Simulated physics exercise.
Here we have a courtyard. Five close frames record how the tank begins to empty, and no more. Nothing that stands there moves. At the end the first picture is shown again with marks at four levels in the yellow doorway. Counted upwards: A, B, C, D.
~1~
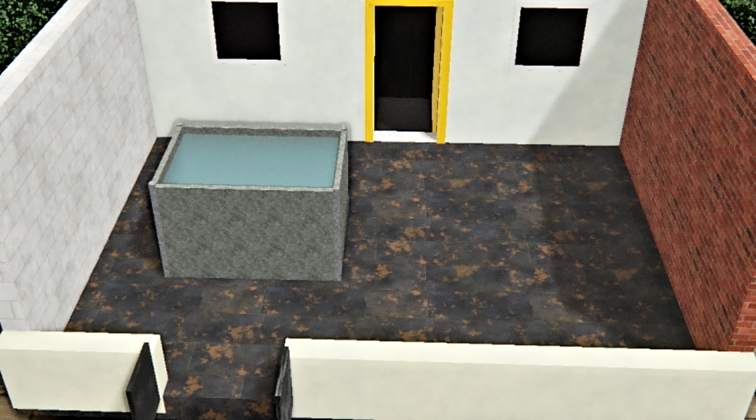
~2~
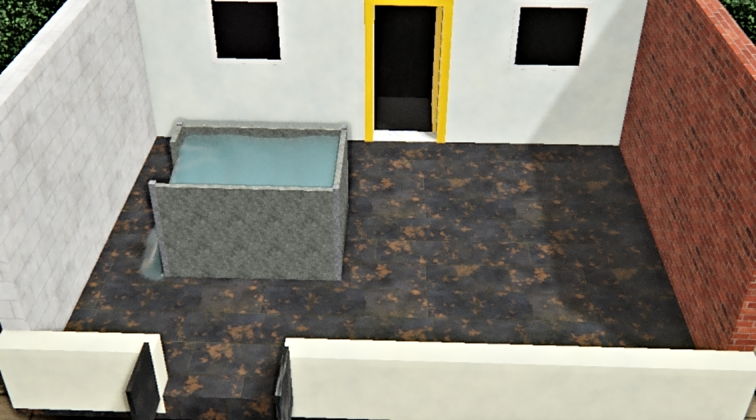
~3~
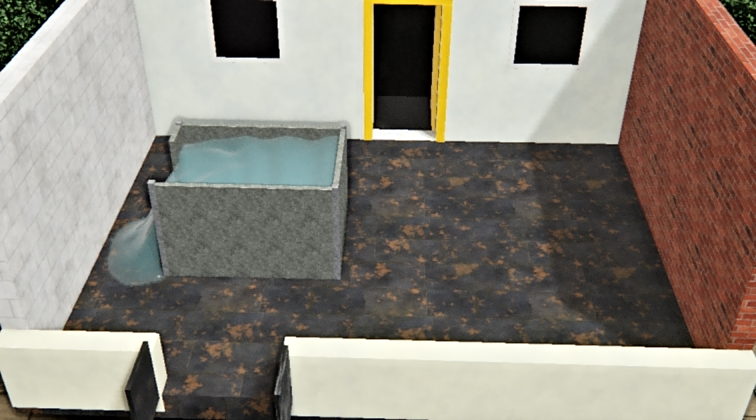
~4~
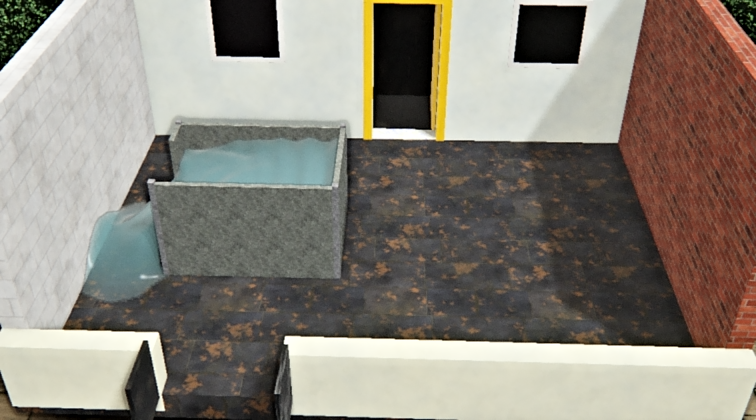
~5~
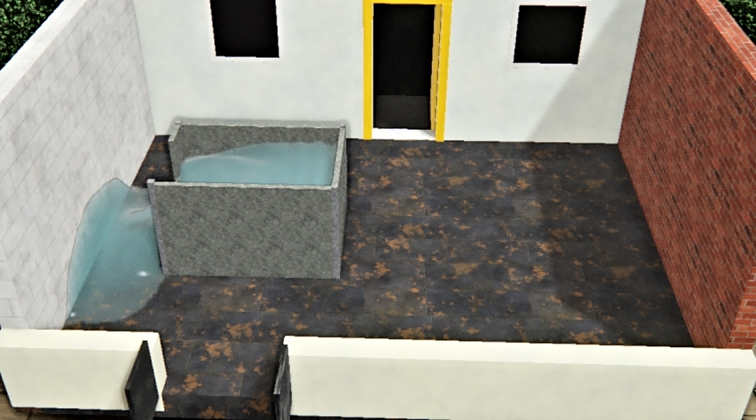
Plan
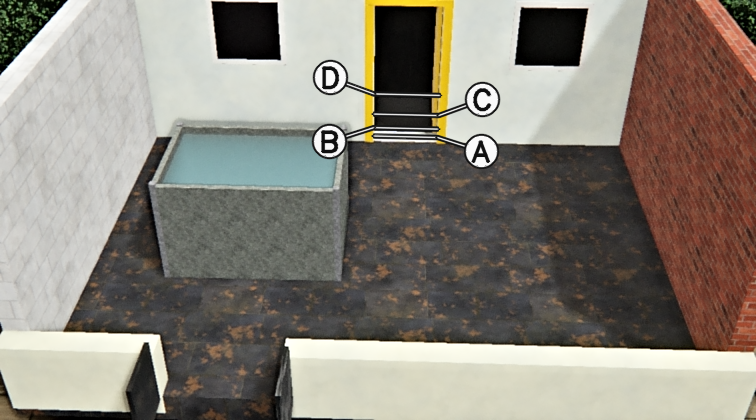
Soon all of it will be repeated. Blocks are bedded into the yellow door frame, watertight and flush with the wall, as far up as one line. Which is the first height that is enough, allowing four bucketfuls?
Take A.
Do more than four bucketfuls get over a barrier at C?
No.
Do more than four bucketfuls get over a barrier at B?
No, that is safe.
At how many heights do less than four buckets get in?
All of them.
On the marked copy, A at (405, 136); B at (405, 128); C at (406, 114); D at (406, 94); from the bottom up A, B, C, D.
Choosing A, a splash gets over, under a bucket.
Choosing B, nothing gets over.
Choosing C, nothing gets over.
Choosing D, nothing gets over.
